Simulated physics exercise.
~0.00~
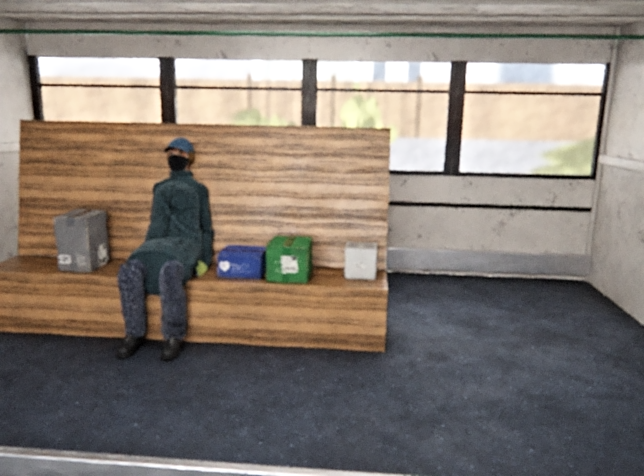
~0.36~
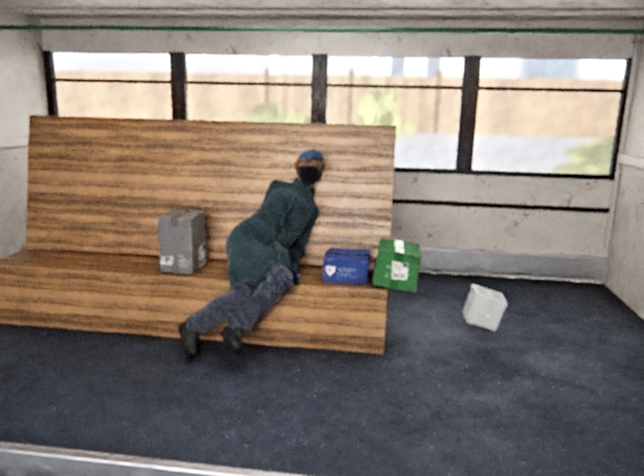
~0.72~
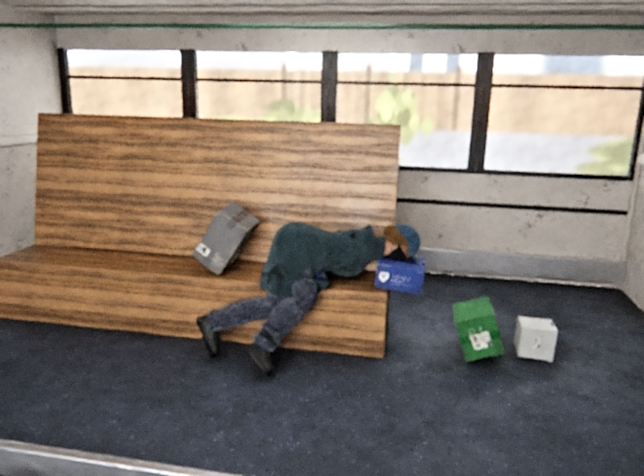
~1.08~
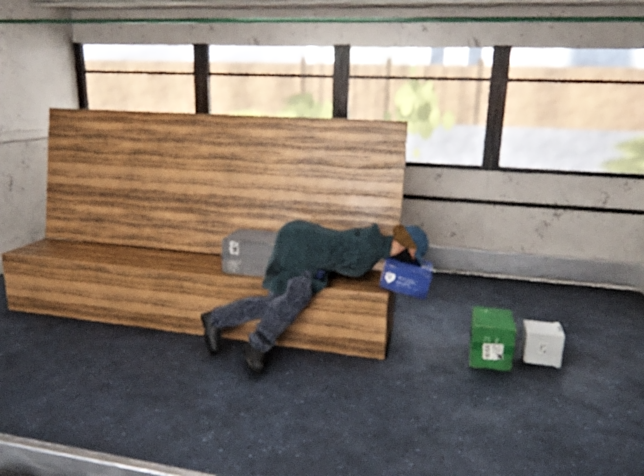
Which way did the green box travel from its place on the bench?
It moved to the right, going off the end of the bench and down to the floor beside the white box.
